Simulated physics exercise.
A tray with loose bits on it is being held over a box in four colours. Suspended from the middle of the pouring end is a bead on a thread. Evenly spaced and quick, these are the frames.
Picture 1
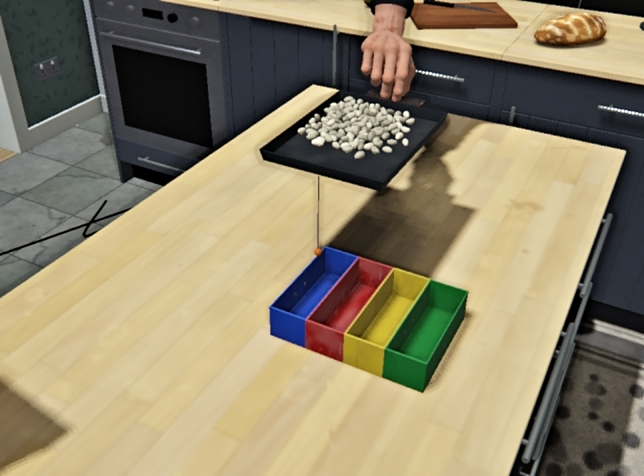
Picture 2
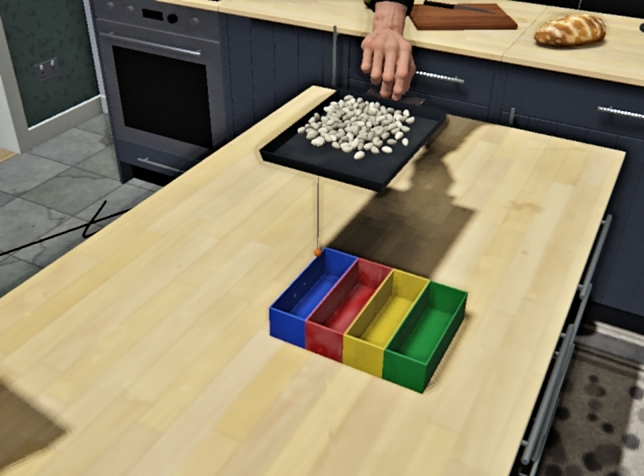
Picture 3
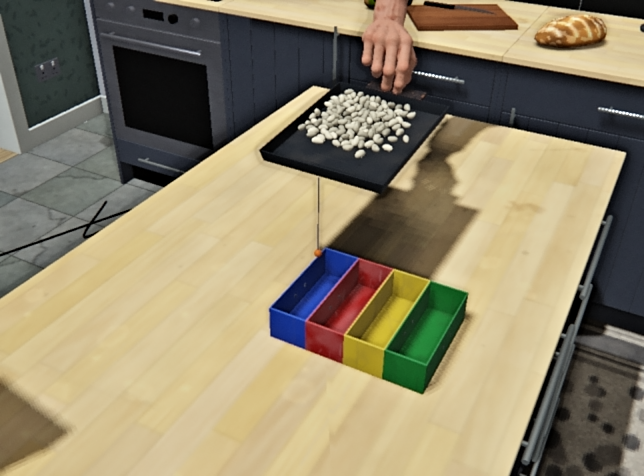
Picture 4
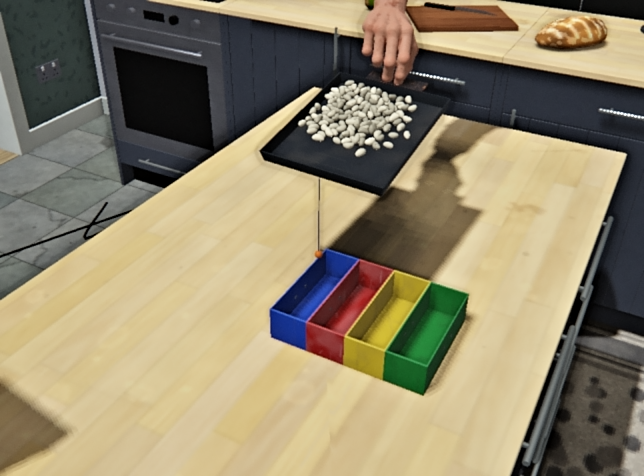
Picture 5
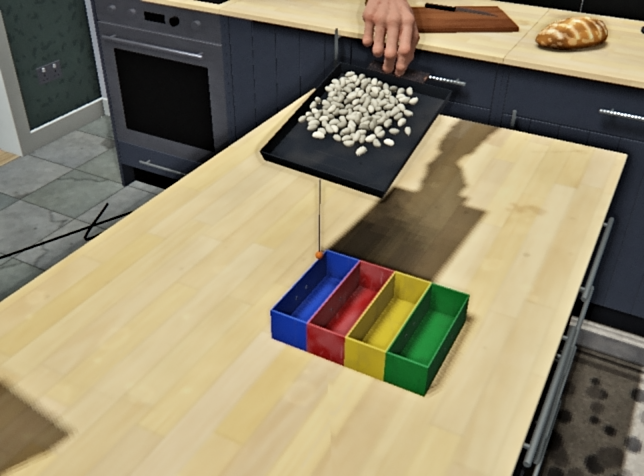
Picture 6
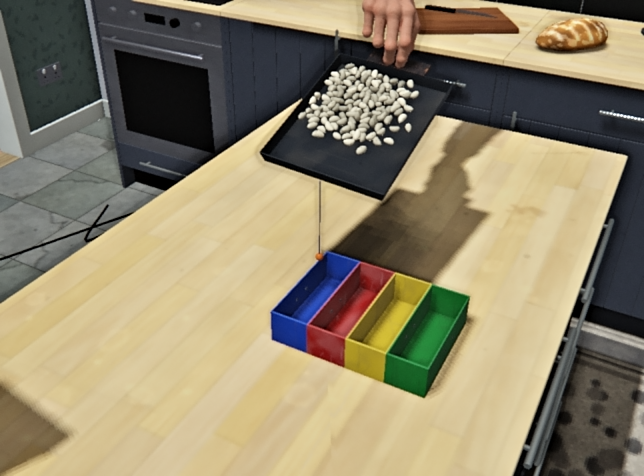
In a kitchen, a hand gradually tilting a dark tray of white beans toward its lower right corner above a four-coloured box.
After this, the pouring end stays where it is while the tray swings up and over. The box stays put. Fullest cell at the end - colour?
Red.
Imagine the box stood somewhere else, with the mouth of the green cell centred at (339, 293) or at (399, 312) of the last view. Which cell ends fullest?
First try: The green one; second try: That yellow cell.
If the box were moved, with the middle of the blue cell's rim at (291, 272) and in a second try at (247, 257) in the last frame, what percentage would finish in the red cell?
Trial 1 around 30 percent, trial 2 around 10 percent.
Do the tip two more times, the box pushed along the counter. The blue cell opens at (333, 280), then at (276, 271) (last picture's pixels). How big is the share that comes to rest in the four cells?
You'd see around 80 per cent and then around 100 per cent.
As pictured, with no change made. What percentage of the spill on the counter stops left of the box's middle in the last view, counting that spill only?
I make it about 100 percent or so.
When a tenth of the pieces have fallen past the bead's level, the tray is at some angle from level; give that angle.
Approx. reading: About 75°.
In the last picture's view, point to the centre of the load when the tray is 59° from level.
I'd mark it close to (344, 158).
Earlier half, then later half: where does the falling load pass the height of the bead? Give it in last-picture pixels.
At (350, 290) for the first part, then at (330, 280) for the others.
Soon after the last picture, tray tipped steeply; nearly all on the tray; a small part falling or outside the box.
A little later, tray tipped right over; about half on the tray; a small part in the red cell; a small part in the blue cell; a stray few in the yellow cell; about a quarter falling or outside the box.
Later still, tray tipped past a quarter turn; about a third in the red cell; about a quarter in the blue cell; a small part in the yellow cell; about a quarter falling or outside the box.
At rest, tray tipped past a quarter turn; about a third in the red cell; about a quarter in the blue cell; a small part in the yellow cell; none in the green cell; about a quarter outside the box.
